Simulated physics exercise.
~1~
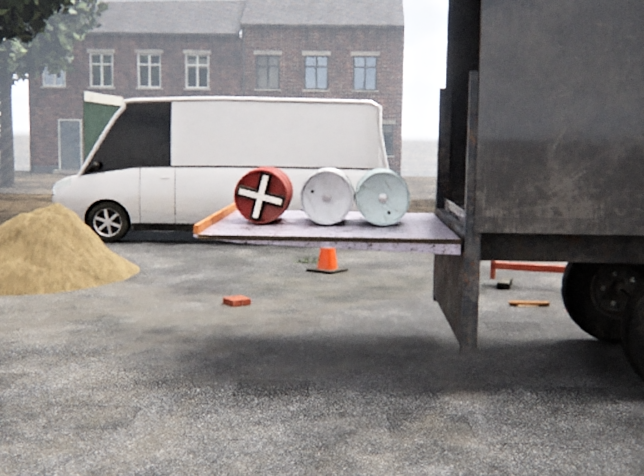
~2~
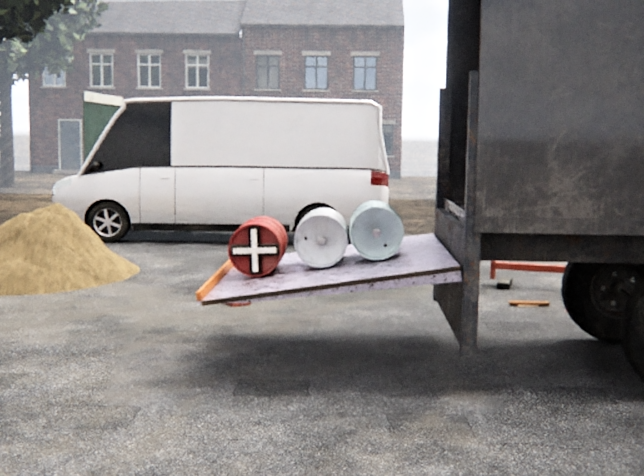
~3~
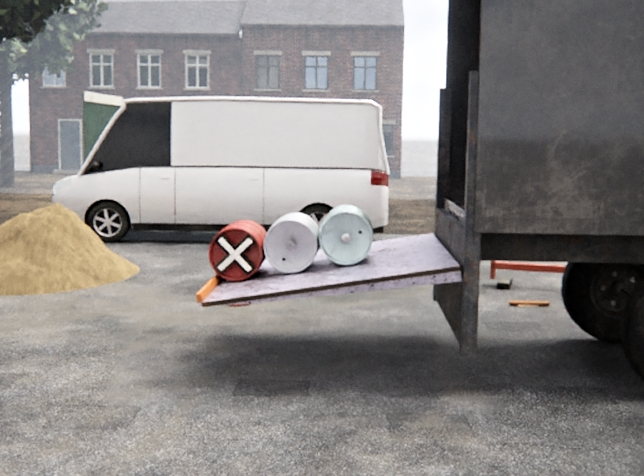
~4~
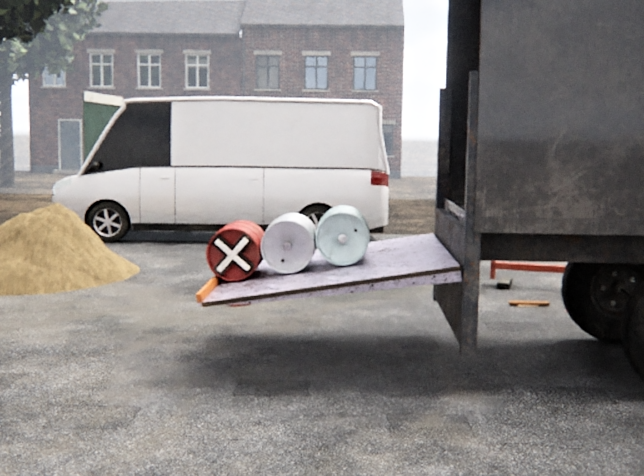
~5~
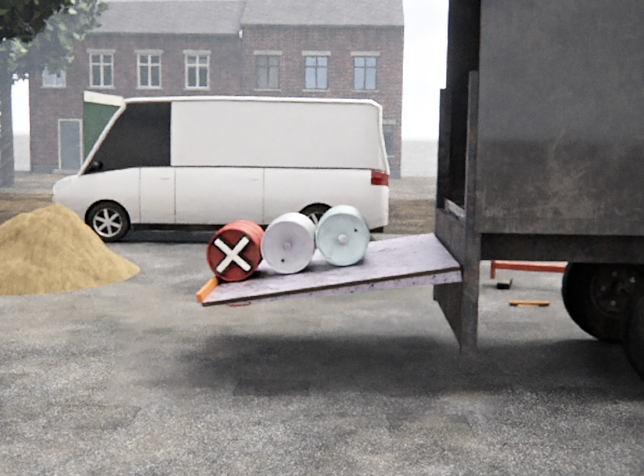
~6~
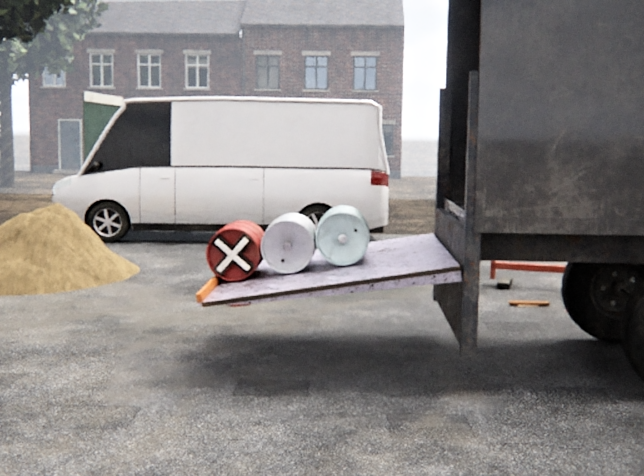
In a paved yard with a white van, a brick building and a heap of sand behind, three kegs lie on their sides in a row on a platform at the back of a truck body. The red one, marked with a white cross, is at the left, nearest the orange edge stop. The platform comes down a little and tips outwards, its left end dropping lower. The kegs roll a short way left down the slope, the white cross turning as they go. They settle close together near the stop, and the red keg stays on the tilted platform.
